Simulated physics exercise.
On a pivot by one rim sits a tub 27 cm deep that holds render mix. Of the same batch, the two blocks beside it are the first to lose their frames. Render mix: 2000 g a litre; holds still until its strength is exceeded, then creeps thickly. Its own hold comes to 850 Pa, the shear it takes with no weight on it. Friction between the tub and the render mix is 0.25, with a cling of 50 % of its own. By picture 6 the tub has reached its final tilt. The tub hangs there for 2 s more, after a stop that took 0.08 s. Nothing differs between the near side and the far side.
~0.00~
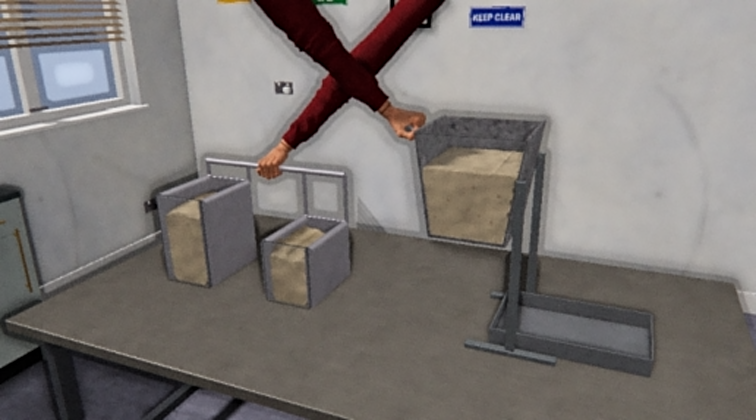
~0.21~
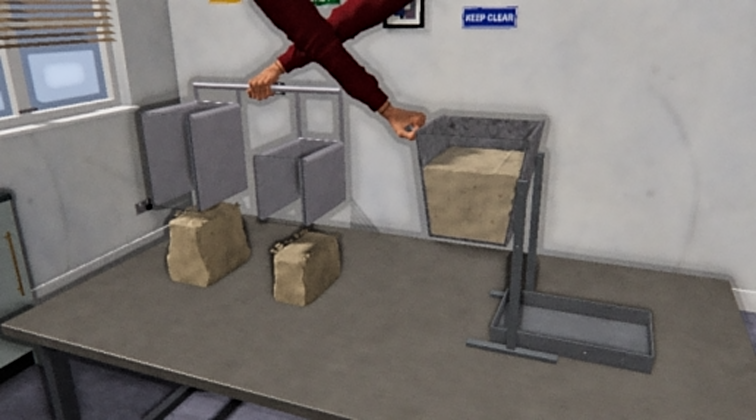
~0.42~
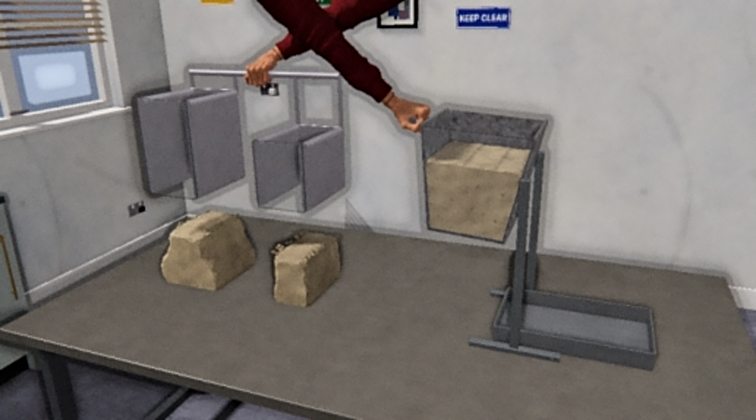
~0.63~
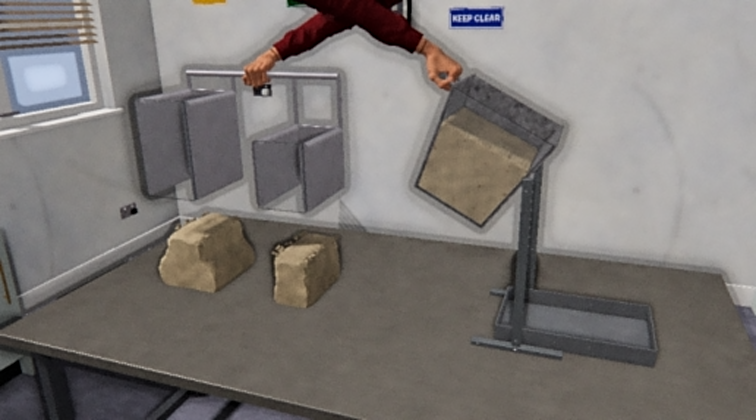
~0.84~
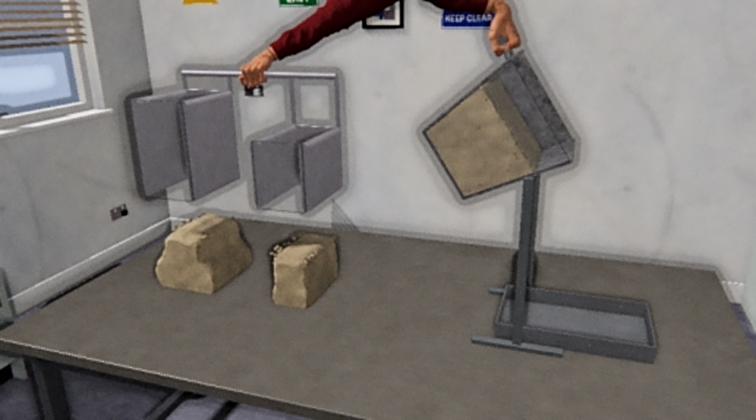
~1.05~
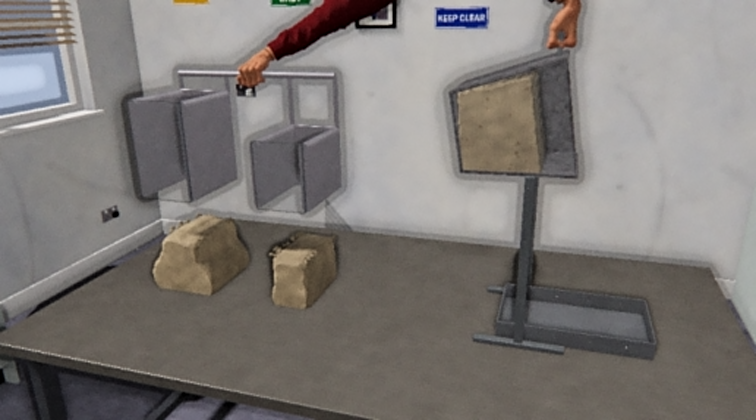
The video shows two red-sleeved arms above a table, one hand lifting grey moulds off two tan blocks as the larger, left one slumps, then the other hand tilting a tub of tan mix rightward on its stand.
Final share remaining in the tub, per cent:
Near 100 %.
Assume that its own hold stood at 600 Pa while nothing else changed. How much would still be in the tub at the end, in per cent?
That comes out at roughly 90 %.
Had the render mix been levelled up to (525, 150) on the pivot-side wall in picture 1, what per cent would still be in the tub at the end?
It would be close to 75 percent.
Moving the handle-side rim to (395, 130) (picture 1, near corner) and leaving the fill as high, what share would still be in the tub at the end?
Around 75 percent would still be in the tub at the end.
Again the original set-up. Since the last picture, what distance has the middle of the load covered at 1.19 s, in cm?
Something like 2 cm, I'd say.
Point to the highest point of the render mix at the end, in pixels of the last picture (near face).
About (547, 98).
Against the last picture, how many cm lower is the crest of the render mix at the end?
Roughly 5 cm.
By 1.19 s, the tub is at 81 degrees and holds 100 %.
By 1.36 s, the tub is at 81 degrees and holds 100 %.
By 1.53 s, the tub is at 81 degrees and holds 100 %.
By 1.70 s, the tub is at 81 degrees and holds 100 %.
By 3.05 s, at the end, the tub is at 81 degrees and holds 100 %.
